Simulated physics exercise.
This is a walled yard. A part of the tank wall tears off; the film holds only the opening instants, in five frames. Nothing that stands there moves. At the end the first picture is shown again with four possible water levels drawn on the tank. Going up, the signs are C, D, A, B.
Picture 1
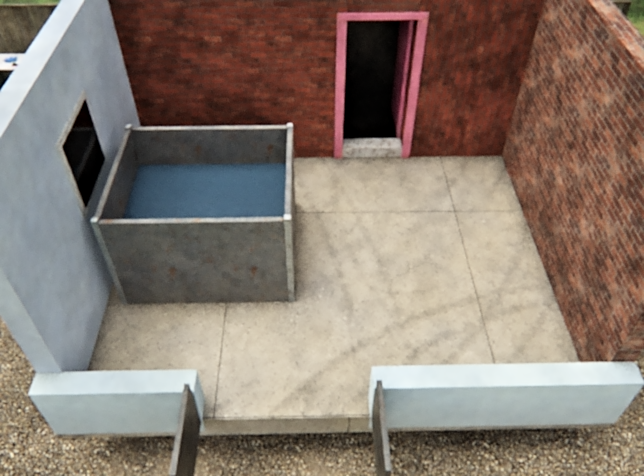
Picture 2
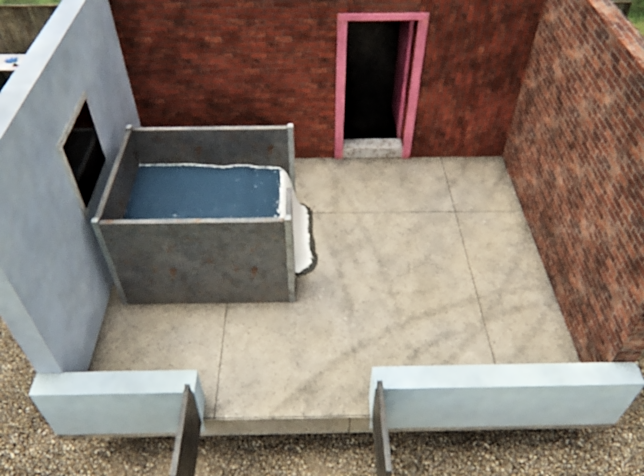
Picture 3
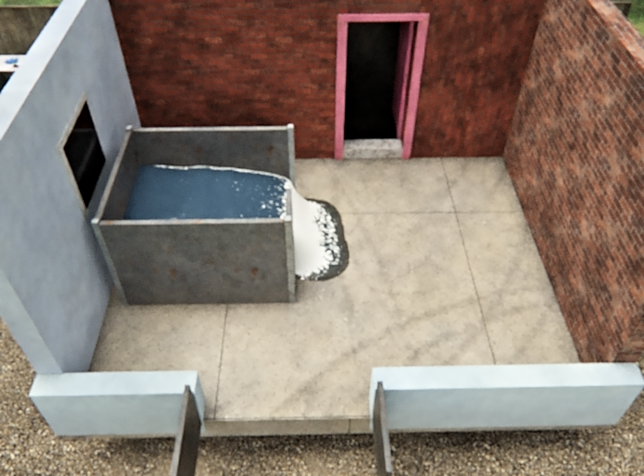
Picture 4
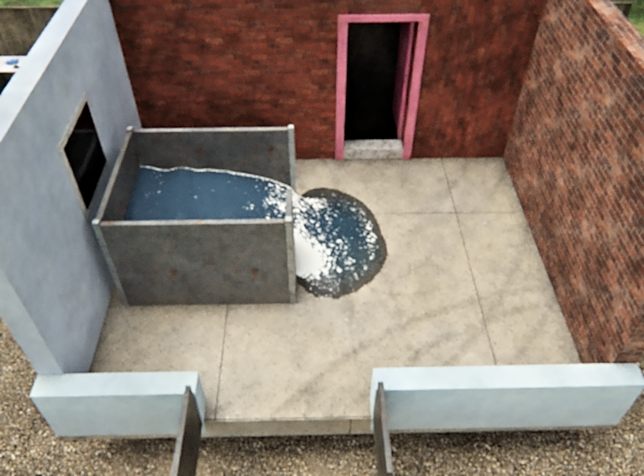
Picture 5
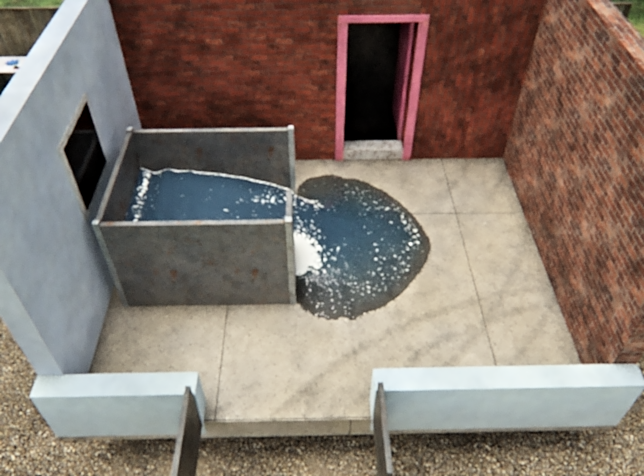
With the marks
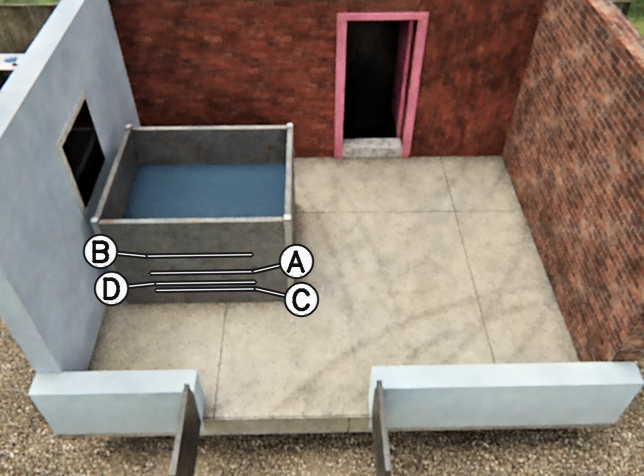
Water lies still in a grey, open-topped tank at the left of a walled yard, seen from above by a camera that stays fixed. A pale blue wall with a window stands on the left, red brick walls rise behind and on the right, a pink-framed doorway opens at the back, and low pale walls flank a front gap. The water pours white over the tank's right side and spreads across the concrete in a widening, foam-flecked blue pool with a dark edge.
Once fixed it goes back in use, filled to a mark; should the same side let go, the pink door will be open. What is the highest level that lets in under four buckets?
I would pick mark B.
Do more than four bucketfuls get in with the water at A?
No.
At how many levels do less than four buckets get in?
All of the four.
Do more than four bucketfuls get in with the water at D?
No.
On the marked copy, A at (202, 272); B at (198, 255); C at (206, 289); D at (204, 282); from the bottom up C, D, A, B.
If A is chosen, nothing gets over.
If B is chosen, a bucket or two gets in.
If C is chosen, nothing gets over.
If D is chosen, nothing gets over.
